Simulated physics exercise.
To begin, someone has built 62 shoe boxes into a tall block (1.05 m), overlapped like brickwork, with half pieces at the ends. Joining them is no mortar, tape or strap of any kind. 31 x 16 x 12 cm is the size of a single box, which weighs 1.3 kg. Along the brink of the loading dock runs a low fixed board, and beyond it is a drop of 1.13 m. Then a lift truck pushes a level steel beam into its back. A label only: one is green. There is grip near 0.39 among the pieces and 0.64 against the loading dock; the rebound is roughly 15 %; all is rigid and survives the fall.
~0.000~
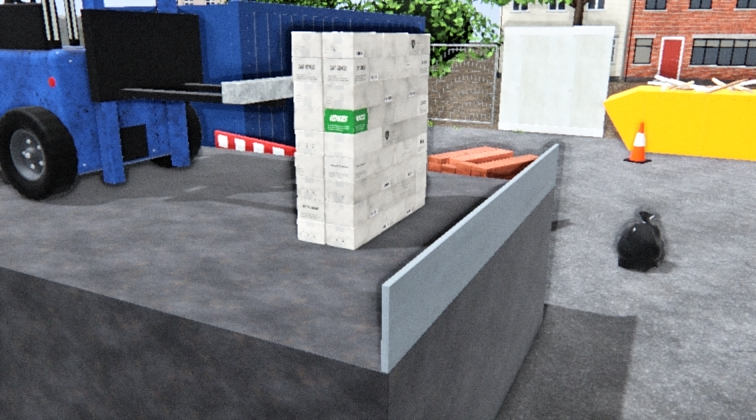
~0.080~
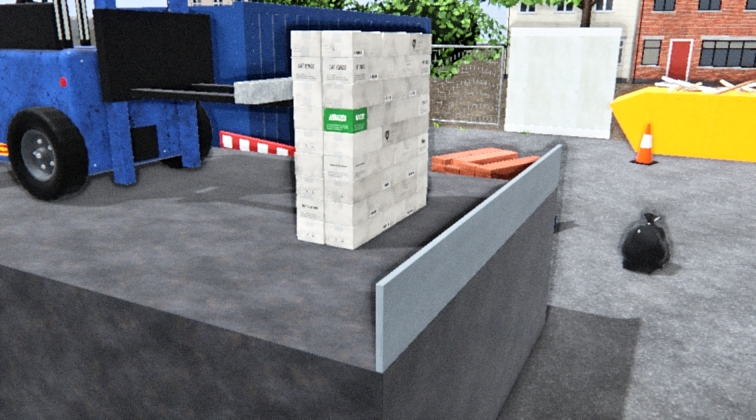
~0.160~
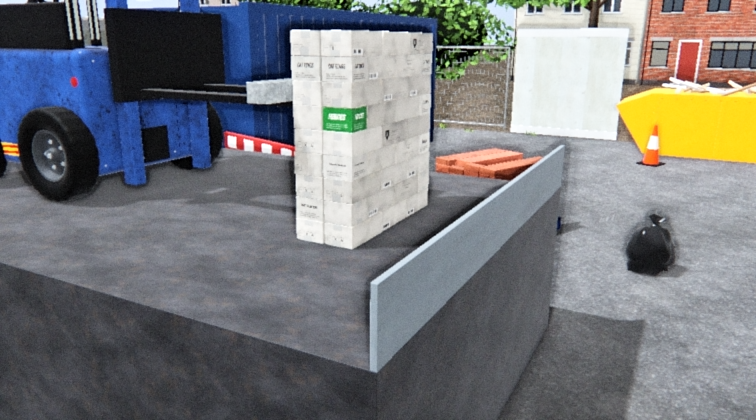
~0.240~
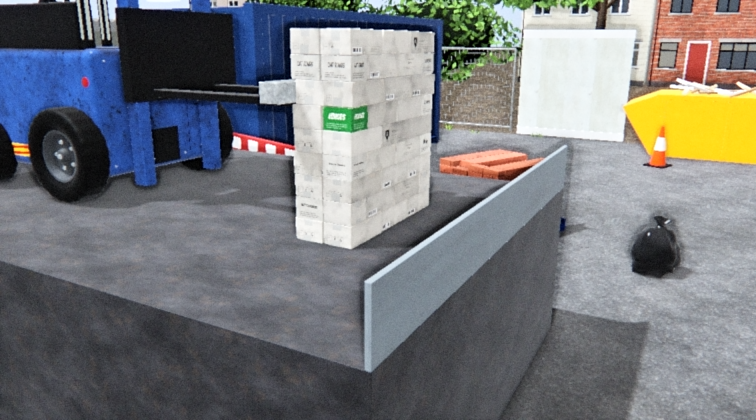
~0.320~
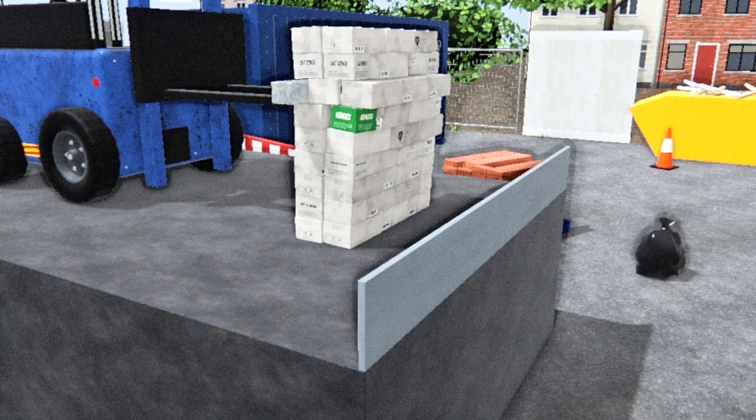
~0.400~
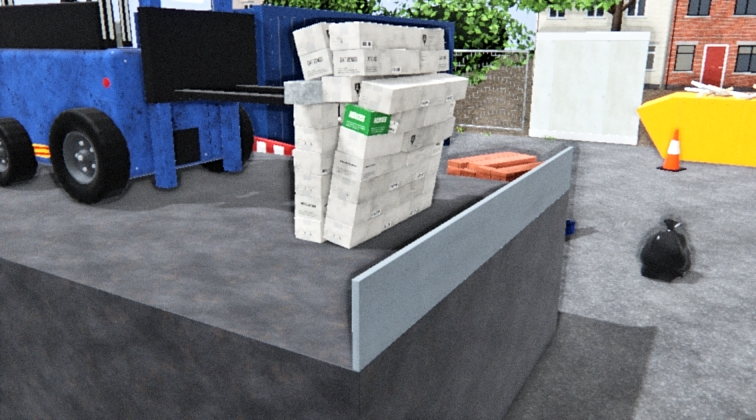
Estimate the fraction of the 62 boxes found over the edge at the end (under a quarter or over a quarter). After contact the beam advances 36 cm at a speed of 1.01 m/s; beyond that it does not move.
It is below one in four.
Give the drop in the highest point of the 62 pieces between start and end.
By about 46 cm, start to end.
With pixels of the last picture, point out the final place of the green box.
Check around (425, 268) in the last image.
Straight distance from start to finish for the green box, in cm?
Roughly green 90.
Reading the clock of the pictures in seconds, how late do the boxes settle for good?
Near 3.5 s.
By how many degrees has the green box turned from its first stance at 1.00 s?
Some 40 degrees.
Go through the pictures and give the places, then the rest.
In the first frame (we follow the side turned to the camera; the camera moves round a little), beam (233, 94) 22 cm from the stack; green box (339, 122); no piece has moved.
The second frame shows beam (246, 94) 14 cm from the stack; green box (338, 121).
The third frame shows beam (258, 93) 6 cm from the stack; green box (337, 120).
The fourth frame shows beam (271, 93) 20 mm in; green box (337, 120); 7 stirred so far.
The fifth frame shows beam (284, 93) 10 cm in; green box (343, 119) displaced 6 cm; 43 stirred so far.
The sixth frame shows beam (296, 93) 18 cm in; green box (356, 119) tipped 10°; steepest lean 15°, the box at (309, 40); 52 stirred so far.
Around 0.50 s, none of the 62 boxes over the edge, 56 disturbed; green box tipped 21°.
Around 0.70 s, none of the 62 boxes over the edge, 55 disturbed; green box tipped 52°, 21 cm lower.
Around 1.00 s, 1 of the 62 boxes over the edge; green box tipped 43°, 31 cm lower.
Around 1.60 s, 5 of the 62 boxes over the edge; green box on its side.
Finally (3.6 s), 6 of the 62 boxes over the edge; green box on its side. That is 10 per cent. Seen by the last camera, middles, green box near (425, 268).
